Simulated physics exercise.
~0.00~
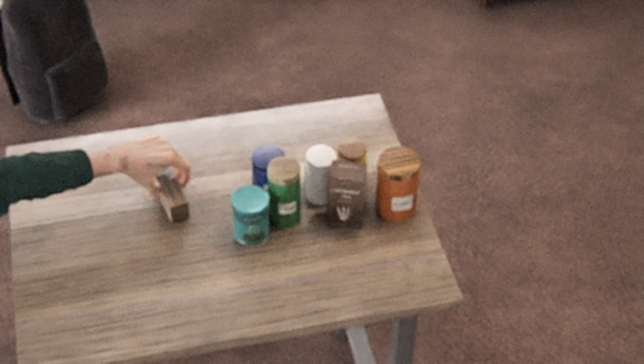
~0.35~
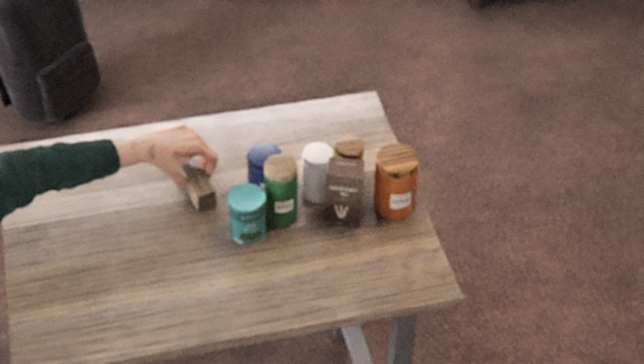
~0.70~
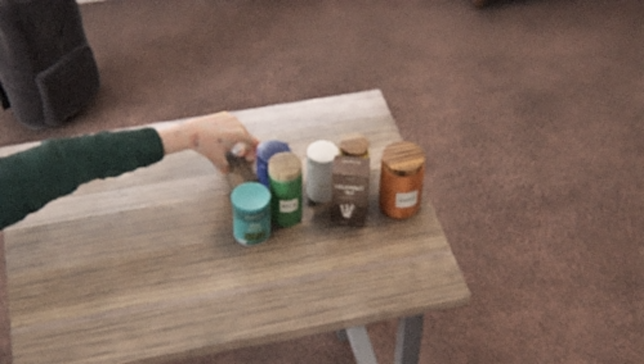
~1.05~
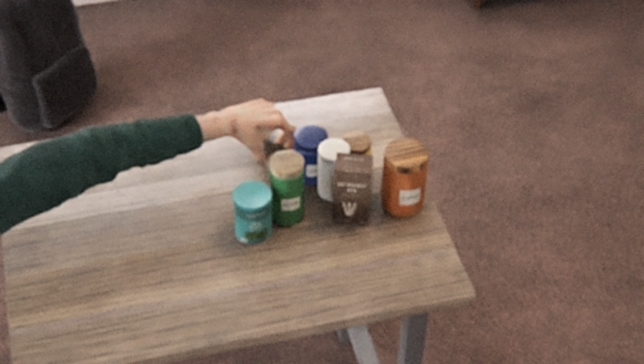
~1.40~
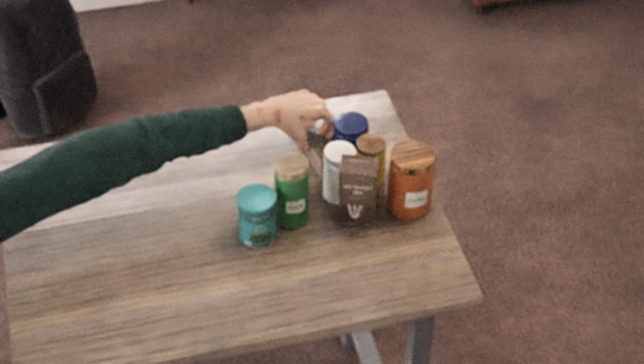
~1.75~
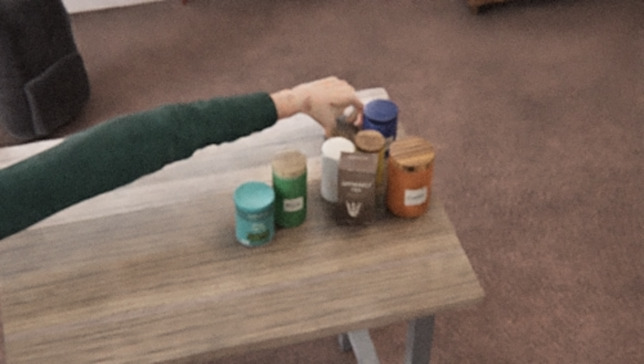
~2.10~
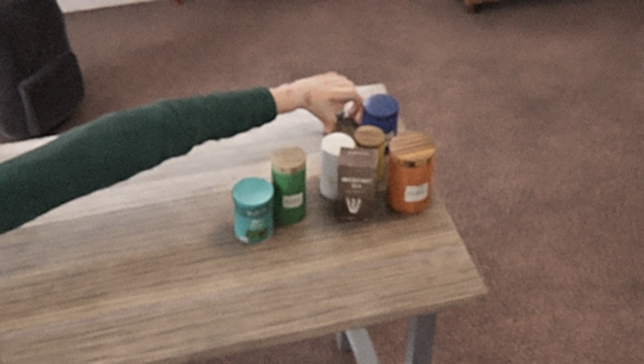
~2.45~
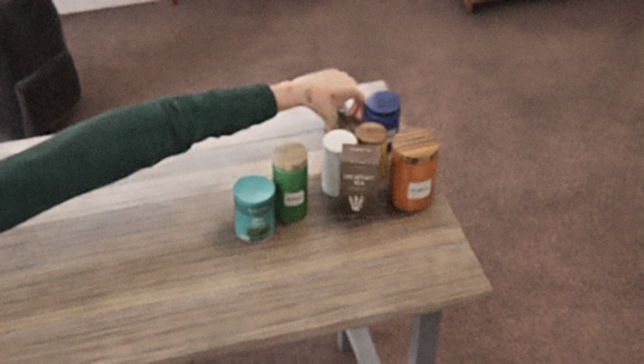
A hand slides a small block rightward, pushing the blue jar behind the other containers.
